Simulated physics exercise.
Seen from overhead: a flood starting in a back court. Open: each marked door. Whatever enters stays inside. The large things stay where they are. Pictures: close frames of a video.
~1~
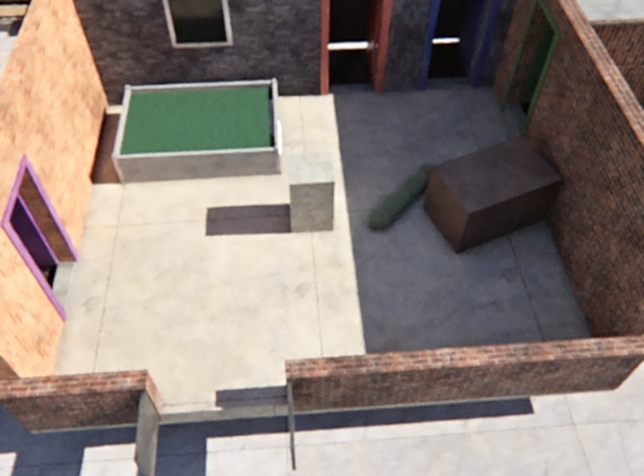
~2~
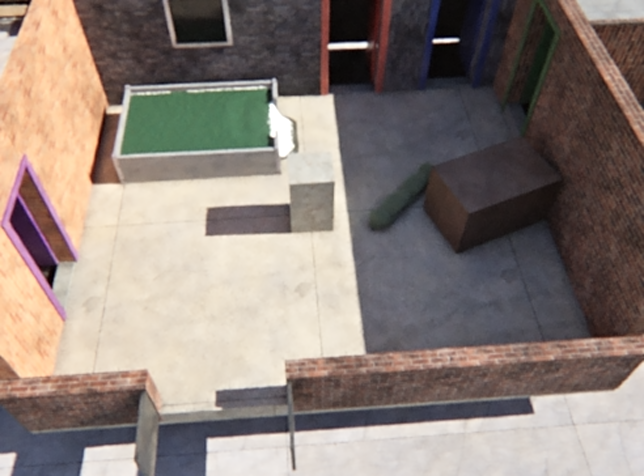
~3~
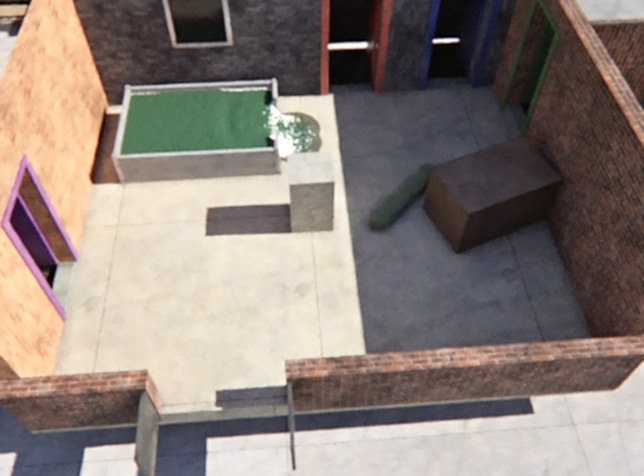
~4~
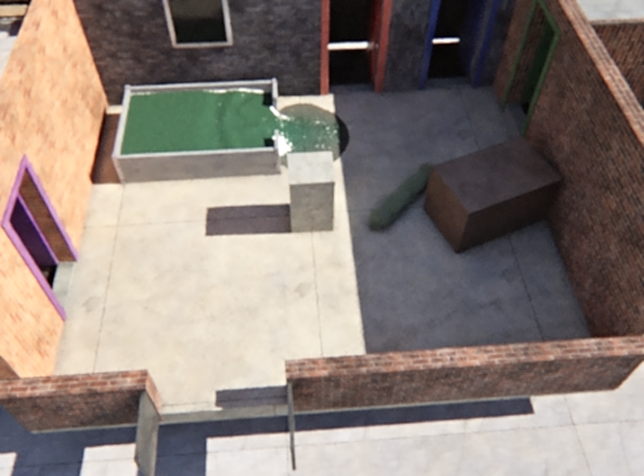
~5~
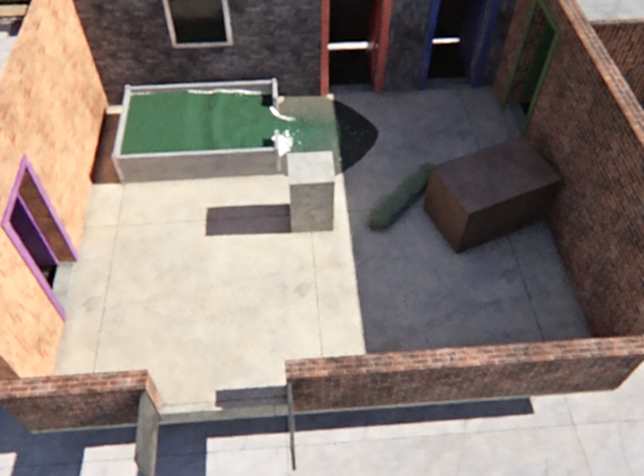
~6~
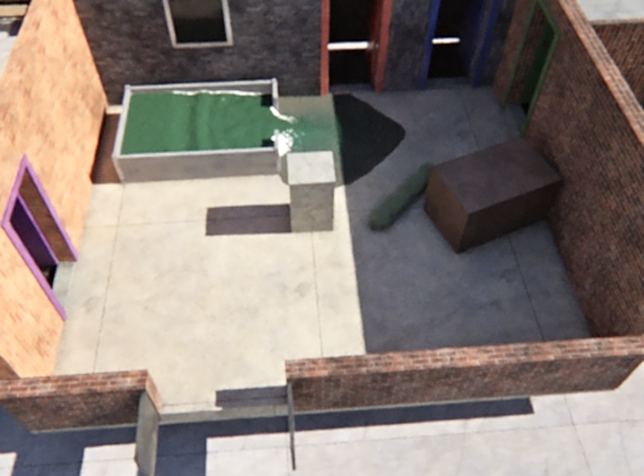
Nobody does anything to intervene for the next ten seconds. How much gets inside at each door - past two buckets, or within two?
The red door past two, the blue door past two, the purple door within two, the green door within two.
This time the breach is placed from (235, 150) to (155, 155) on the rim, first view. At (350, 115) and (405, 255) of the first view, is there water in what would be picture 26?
In the order asked: The first spot is untouched and the second is untouched.
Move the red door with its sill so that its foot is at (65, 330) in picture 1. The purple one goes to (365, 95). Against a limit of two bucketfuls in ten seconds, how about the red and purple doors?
My reading: Red stays within the limit, purple exceeds the limit.
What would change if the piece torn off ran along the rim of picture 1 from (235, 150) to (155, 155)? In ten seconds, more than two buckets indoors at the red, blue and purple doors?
Going door by door, the red door remains beneath it, the blue door remains beneath it, and the purple door crosses the threshold.
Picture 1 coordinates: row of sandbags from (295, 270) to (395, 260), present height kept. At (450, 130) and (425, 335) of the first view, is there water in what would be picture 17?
In turn: Submerged, spared.
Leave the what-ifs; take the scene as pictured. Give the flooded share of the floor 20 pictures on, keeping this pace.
That should be about 30 %.
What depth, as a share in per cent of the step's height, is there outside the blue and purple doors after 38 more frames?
The first sits near 160 in a hundred and the second near 0 in a hundred.
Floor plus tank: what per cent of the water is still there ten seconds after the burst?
That works out to about 86 percent.
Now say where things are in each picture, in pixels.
In the first frame, the open tank at (200, 121) is whole and still.
In the second frame, water pours out at (276, 132) and has run to (287, 120).
In the third frame, water pours out at (276, 133) and has run to (310, 121).
In the fourth frame, the front is at (341, 126), out from the gap at (276, 133).
In the fifth frame, water pours out at (276, 132) and has run to (372, 131).
In the sixth frame, water pours out at (275, 132) and has run to (397, 136).
A moment on, water covers 20 % of the floor; the red door under two buckets in, the blue door not reached, the purple door not reached, the green door not reached.
Next, water covers 25 % of the floor; the red door over two buckets in, the blue door wet at the sill, nothing in, the purple door not reached, the green door wet at the sill, nothing in.
Then, water covers 30 % of the floor; the red door over two buckets in, the blue door under two buckets in, the purple door not reached, the green door wet at the sill, nothing in.
Later, water covers 40 % of the floor; the red door far over two buckets in, the blue door over two buckets in, the purple door not reached, the green door wet at the sill, nothing in.
In the end, water covers 60 % of the floor; the red door far over two buckets in, the blue door far over two buckets in, the purple door not reached, the green door wet at the sill, nothing in.
